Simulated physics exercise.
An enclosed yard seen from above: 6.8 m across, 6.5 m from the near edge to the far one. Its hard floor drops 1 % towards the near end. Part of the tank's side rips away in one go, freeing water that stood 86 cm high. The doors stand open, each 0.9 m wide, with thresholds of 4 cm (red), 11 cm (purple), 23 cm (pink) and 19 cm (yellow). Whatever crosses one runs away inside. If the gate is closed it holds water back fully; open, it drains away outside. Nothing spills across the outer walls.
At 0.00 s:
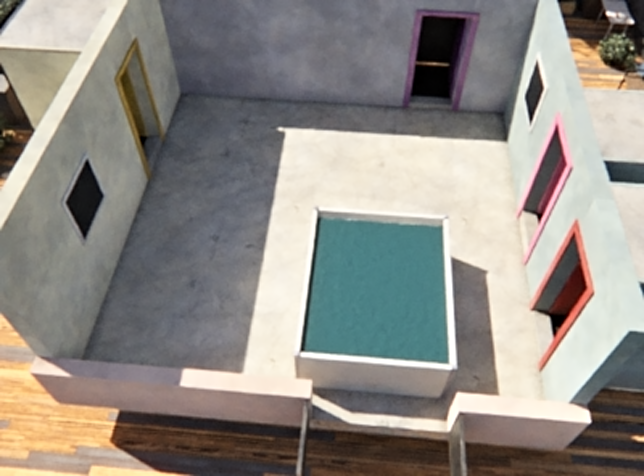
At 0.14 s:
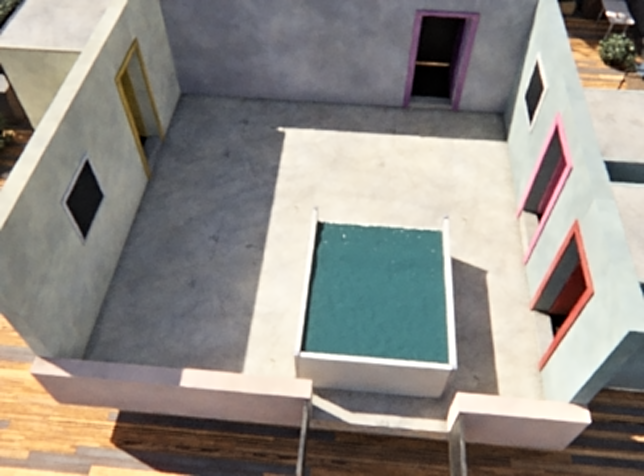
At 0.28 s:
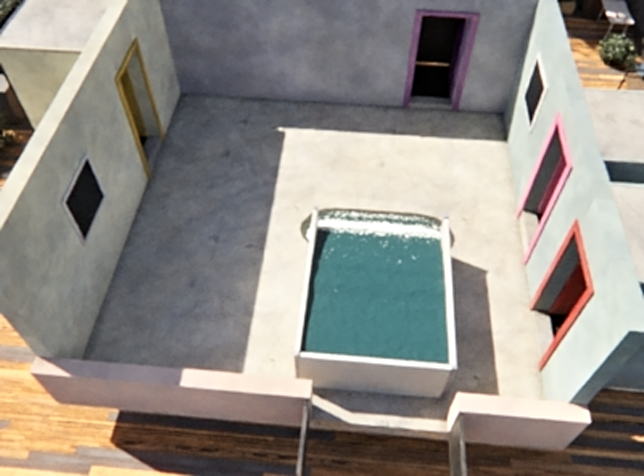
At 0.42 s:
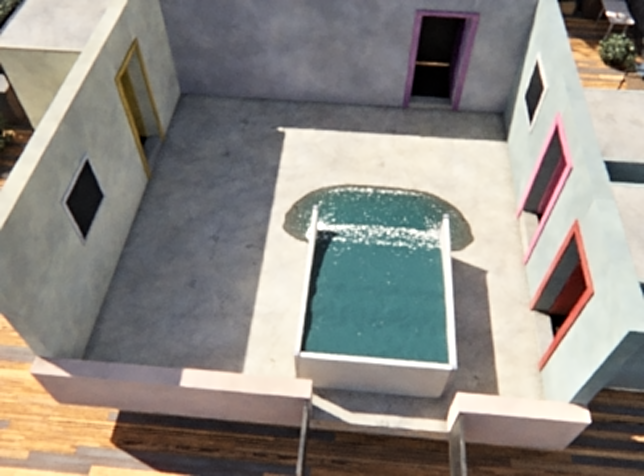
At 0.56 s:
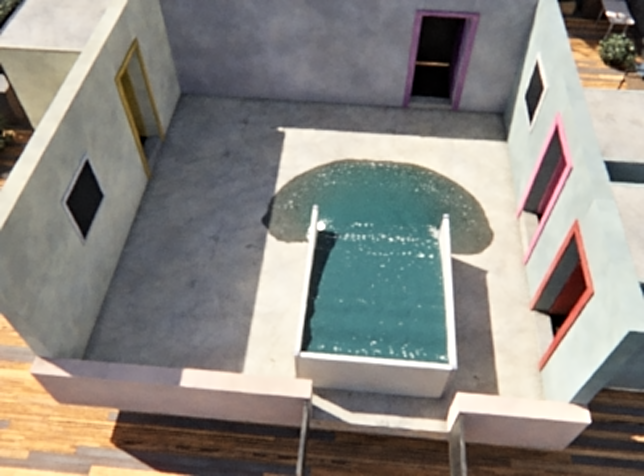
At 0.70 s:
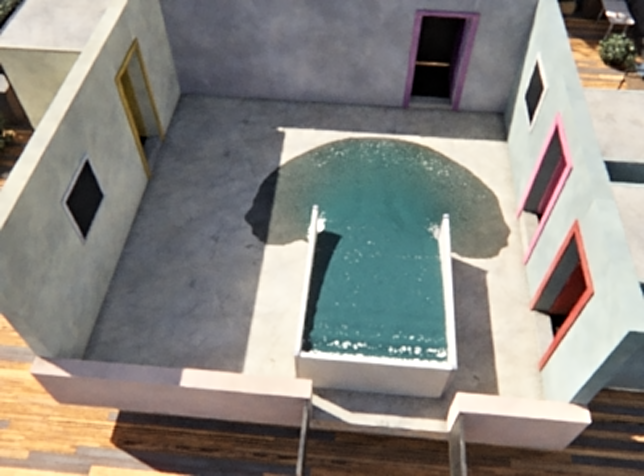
Walled yard with colour-framed doorways seen from above, the far side of a tank giving way and water fanning across the pale floor.
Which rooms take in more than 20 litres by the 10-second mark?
Door by door: At the red door it exceeds the limit; at the purple door it exceeds the limit; at the pink door it does not reach the limit; at the yellow door it does not reach the limit.
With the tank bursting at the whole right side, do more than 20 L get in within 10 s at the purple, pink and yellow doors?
Then: Purple over, pink over, yellow under.
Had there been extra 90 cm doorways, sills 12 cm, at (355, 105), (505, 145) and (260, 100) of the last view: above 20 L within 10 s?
In that order: Above, above, past it.
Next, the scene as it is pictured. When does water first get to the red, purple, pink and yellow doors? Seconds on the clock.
Arrival: Red 4.5 s, purple 1.0 s, pink 1.1 s, yellow 2.6 s.
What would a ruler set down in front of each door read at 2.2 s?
Depths in cm: Red 0, purple 35, pink 2, yellow 0.
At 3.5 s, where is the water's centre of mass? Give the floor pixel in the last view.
Around (352, 175).
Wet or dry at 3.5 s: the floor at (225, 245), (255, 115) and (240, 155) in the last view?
In turn: Dry, under water, flooded.
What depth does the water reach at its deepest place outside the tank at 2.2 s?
About 46 cm.
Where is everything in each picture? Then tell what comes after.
The tank at (377, 283) is whole and still, 86 cm deep, in the first frame.
Water pours out on the tank's far side and has run 1.1 m, to a hidden place; typically 7 cm deep outside, 86 cm at the tank's back, in the second frame.
The front is at a hidden place, 1.3 m from the gap on the tank's far side; 1.7 m2 of floor is under water; 86 cm left at the back of the tank, in the third frame.
The front is at (454, 210), 1.7 m from the gap on the tank's far side; 3.6 m2 of floor is under water; 86 cm left at the back of the tank, in the fourth frame.
Water pours out on the tank's far side and has run 2.1 m, to (426, 170); typically 9 cm deep outside, 83 cm at the tank's back, in the fifth frame.
Water pours out on the tank's far side and has run 2.7 m, to (401, 142); typically 8 cm deep outside, 74 cm at the tank's back, in the sixth frame.
After 1.4 s water covers 45 % of the floor and is deepest (40 cm) near (375, 107); red door not reached, purple door 24 cm at the sill, 29 L in, pink door 4 cm at the sill, 0 L in, yellow door not reached.
After 2.2 s water covers 50 % of the floor and is deepest (46 cm) near (490, 120); red door not reached, purple door 35 cm at the sill, 144 L in, pink door 2 cm at the sill, 0 L in, yellow door not reached.
After 3.5 s water covers 55 % of the floor and is deepest (38 cm) near (181, 95); red door not reached, purple door 29 cm at the sill, 331 L in, pink door 3 cm at the sill, 0 L in, yellow door 16 cm at the sill, 0 L in.
After 6.0 s water covers 95 % of the floor and is deepest (25 cm) near (475, 417); red door 5 cm at the sill, 0 L in, purple door 9 cm at the sill, 412 L in, pink door 12 cm at the sill, 0 L in, yellow door 14 cm at the sill, 1 L in.
After 10.0 s water covers 100 % of the floor and is deepest (21 cm) near (286, 376); red door 13 cm at the sill, 45 L in, purple door 4 cm at the sill, 413 L in, pink door 6 cm at the sill, 0 L in, yellow door 8 cm at the sill, 1 L in.
